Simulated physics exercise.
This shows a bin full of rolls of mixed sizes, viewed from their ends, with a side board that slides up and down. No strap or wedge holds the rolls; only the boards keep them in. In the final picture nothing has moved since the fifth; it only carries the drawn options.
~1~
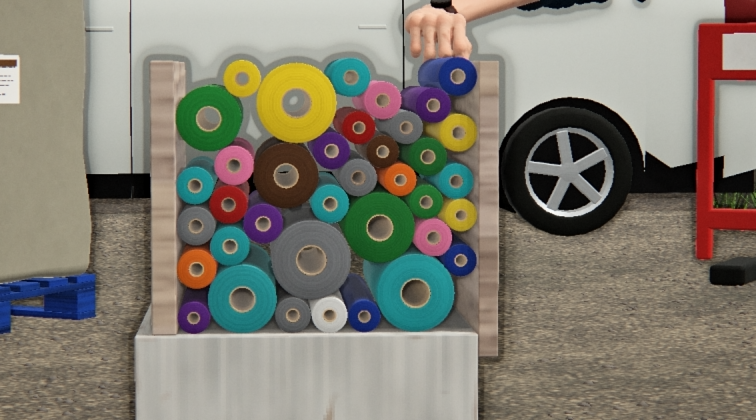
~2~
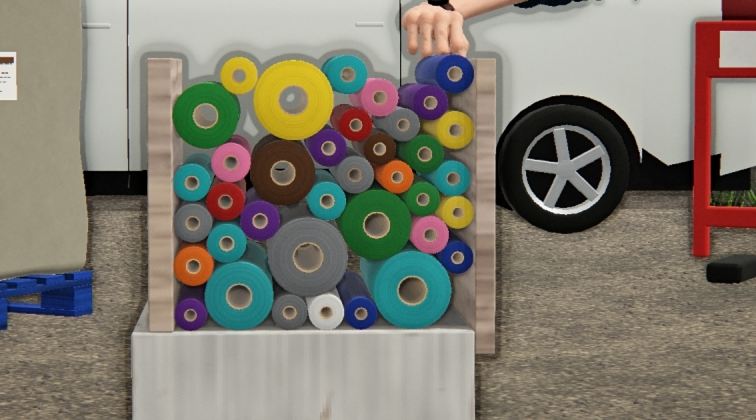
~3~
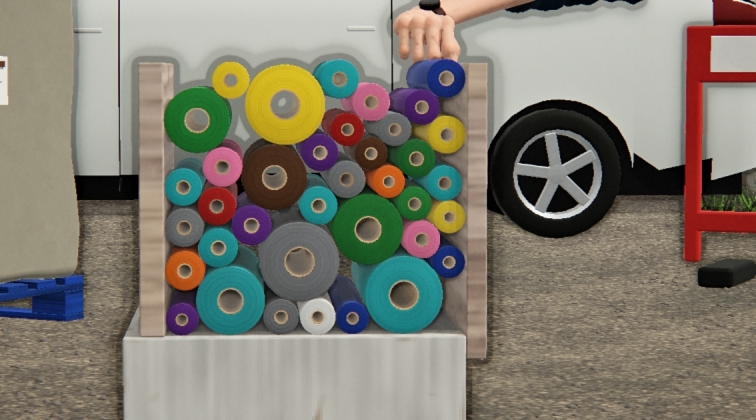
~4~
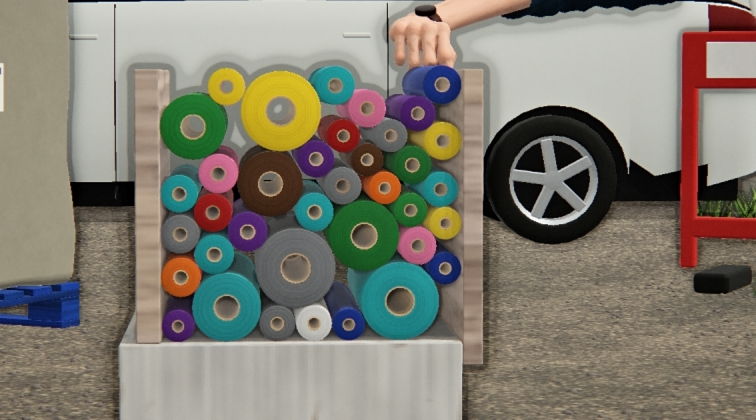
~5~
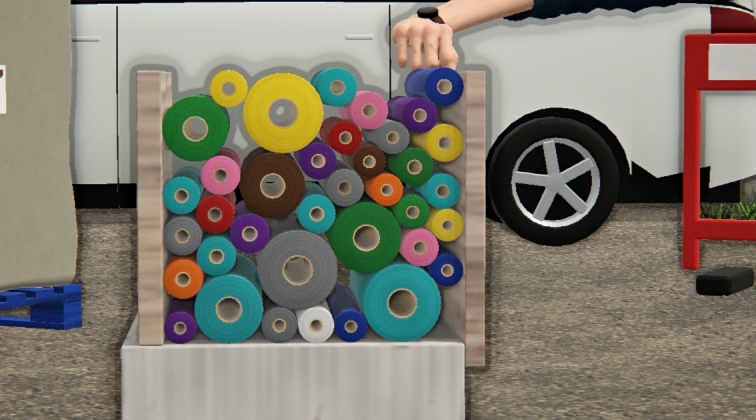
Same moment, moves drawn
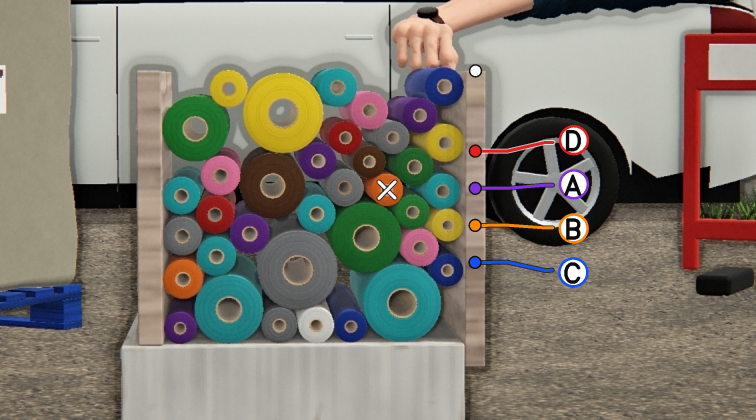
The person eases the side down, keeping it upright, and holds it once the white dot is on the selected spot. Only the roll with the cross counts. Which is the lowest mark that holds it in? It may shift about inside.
Slide it to B.
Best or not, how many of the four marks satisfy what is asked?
Three of them.
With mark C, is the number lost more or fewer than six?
At C, more than six.
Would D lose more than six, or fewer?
Fewer than six.
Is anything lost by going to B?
Yes.
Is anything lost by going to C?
Yes, at C.
On the marked copy, A at (476, 188); B at (475, 225); C at (475, 262); D at (476, 151); the cross at (387, 190); the white dot at (476, 71).
Taking B. A third of the way, top of the board (464, 142).
Two thirds of the way, top of the board (464, 222).
When it is over, top of the board (464, 225), about five out over the board, the crossed one still inside.
As for the rest, A keeps the crossed one inside; C lets the crossed one out; D keeps the crossed one inside.
